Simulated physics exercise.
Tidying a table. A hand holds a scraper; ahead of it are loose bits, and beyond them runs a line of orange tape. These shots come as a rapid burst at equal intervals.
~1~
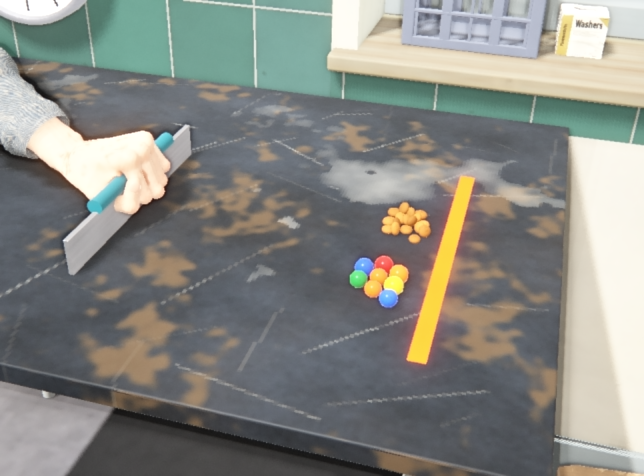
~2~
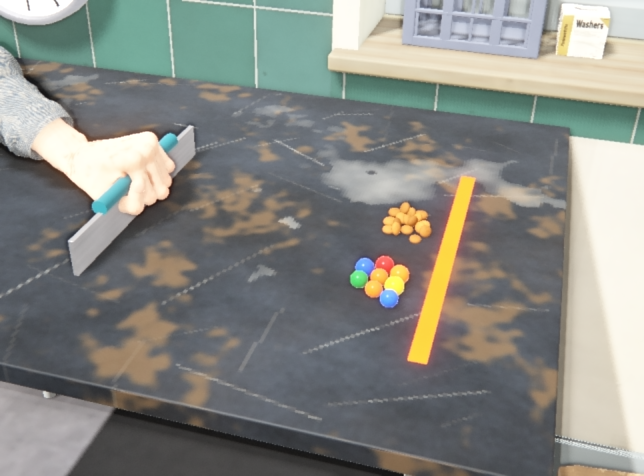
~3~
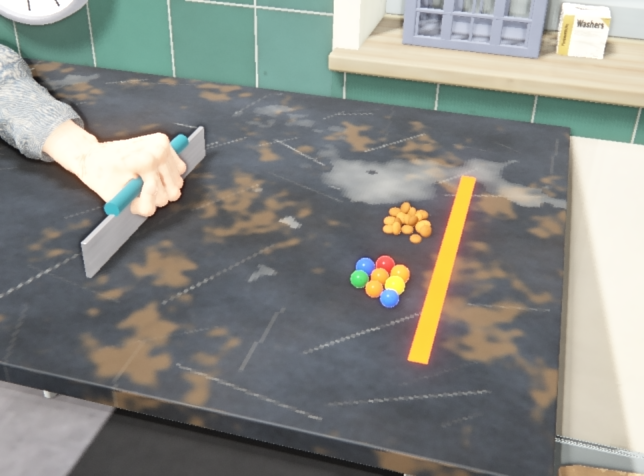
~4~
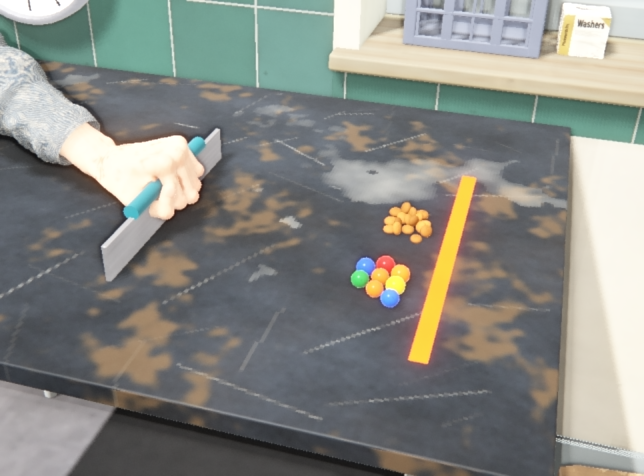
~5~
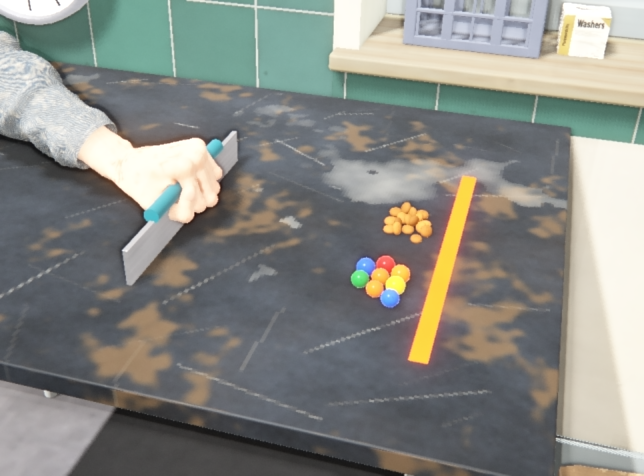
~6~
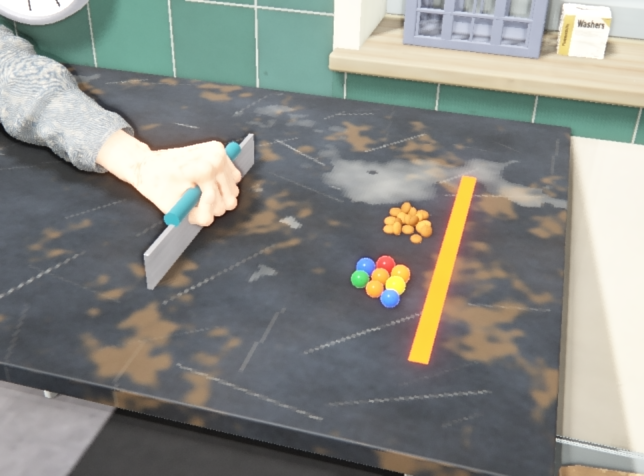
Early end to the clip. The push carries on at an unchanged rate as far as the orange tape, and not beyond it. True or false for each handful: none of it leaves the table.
Front handful: False. Back handful: True.
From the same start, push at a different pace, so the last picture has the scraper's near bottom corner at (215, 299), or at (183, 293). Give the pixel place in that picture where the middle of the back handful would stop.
About (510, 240), then about (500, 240).
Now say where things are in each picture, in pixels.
The first picture shows scraper at (78, 247), at rest; orange tape at (466, 184), well back from the edge; edge at (563, 278); front handful at (379, 277), a few glass marbles; back handful at (408, 220), a few bits of cat kibble.
The second picture shows scraper at (83, 248); back handful at (408, 220).
The third picture shows scraper at (95, 250); front handful at (380, 277).
The fourth picture shows scraper at (115, 253); back handful at (409, 220).
The fifth picture shows scraper at (136, 257); front handful at (380, 277).
The sixth picture shows scraper at (157, 261); orange tape at (468, 184); edge at (564, 278); front handful at (380, 277); back handful at (409, 220).
Then, 0.38 s past the last view, scraper still moving, near (333, 206); front handful all on the table, its front near (401, 275); back handful all on the table, its front near (426, 232).
Then, 0.79 s past the last view, scraper stopped at the orange tape; front handful all on the table, its front near (500, 285); back handful all on the table, its front near (499, 236).
Then, 1.07 s past the last view, scraper stopped at the orange tape; front handful a small part over the edge; back handful all on the table, its front near (510, 250).
Finally, scraper stopped at the orange tape; front handful all over the edge; back handful all on the table, its front near (510, 250).
